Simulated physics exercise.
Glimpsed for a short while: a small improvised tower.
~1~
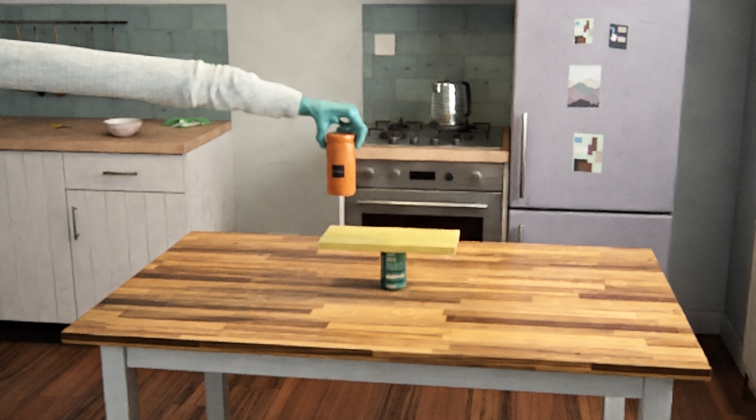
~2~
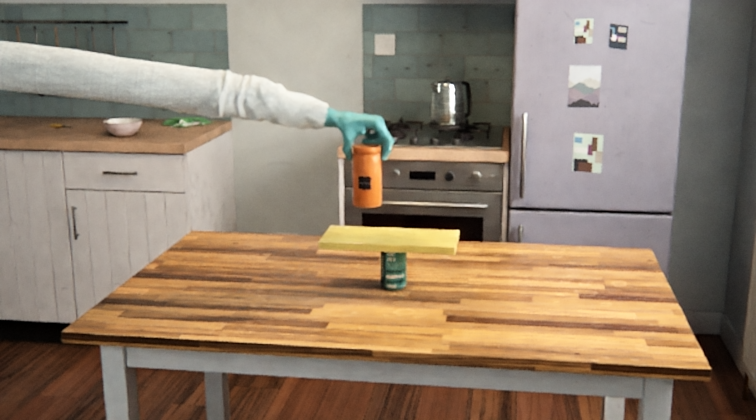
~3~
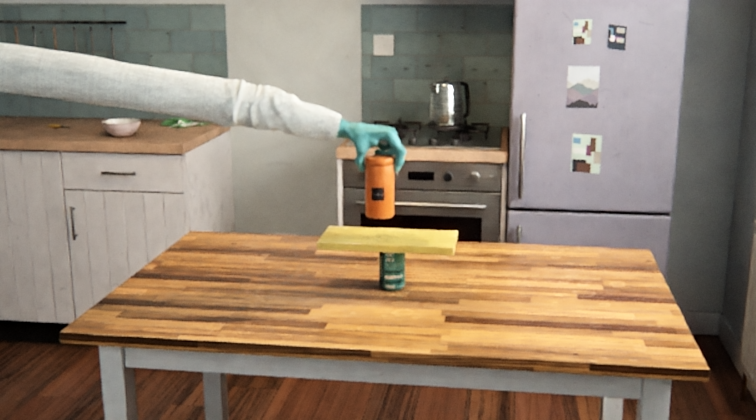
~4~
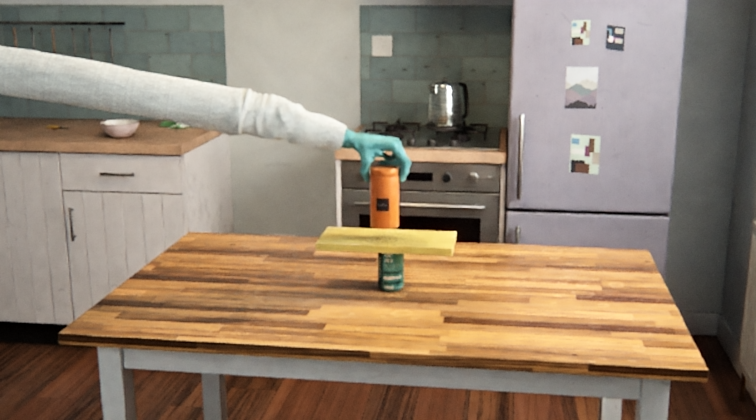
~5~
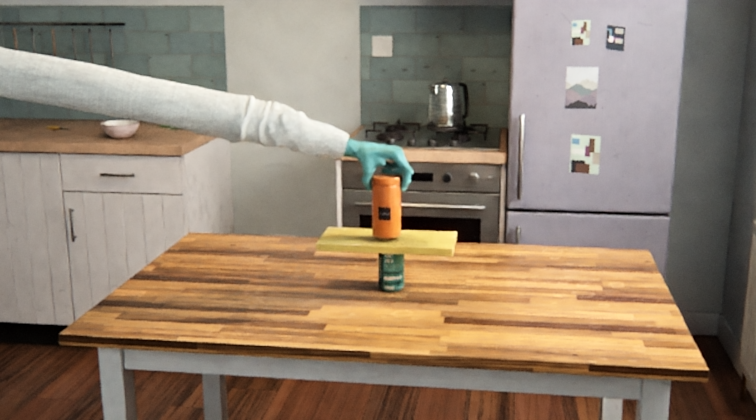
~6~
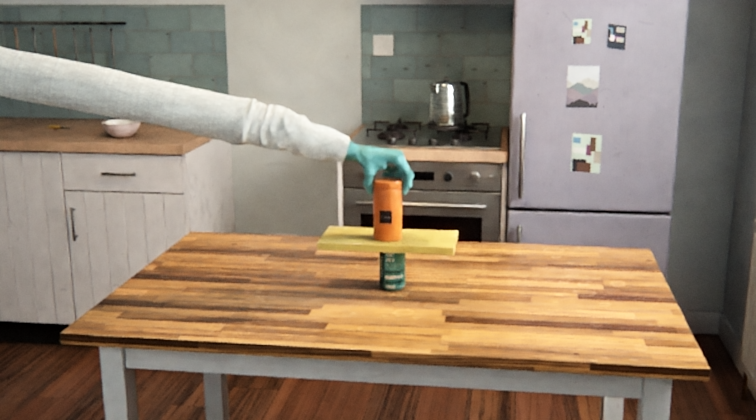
The video shows a teal-gloved hand carrying an orange jar rightward and downward over a yellow board balanced on a green can on a wooden kitchen table, then setting the jar on the board while still gripping its top.
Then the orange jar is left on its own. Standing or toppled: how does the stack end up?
It stays steady.
Then, 0.30 s past the last view, nothing moves.
Then, 0.80 s past the last view, orange jar resting near (388, 210).
Finally, all 3 still in place. Final places as the last picture's camera would see them, orange jar near (388, 210). The stack keeps its balance.
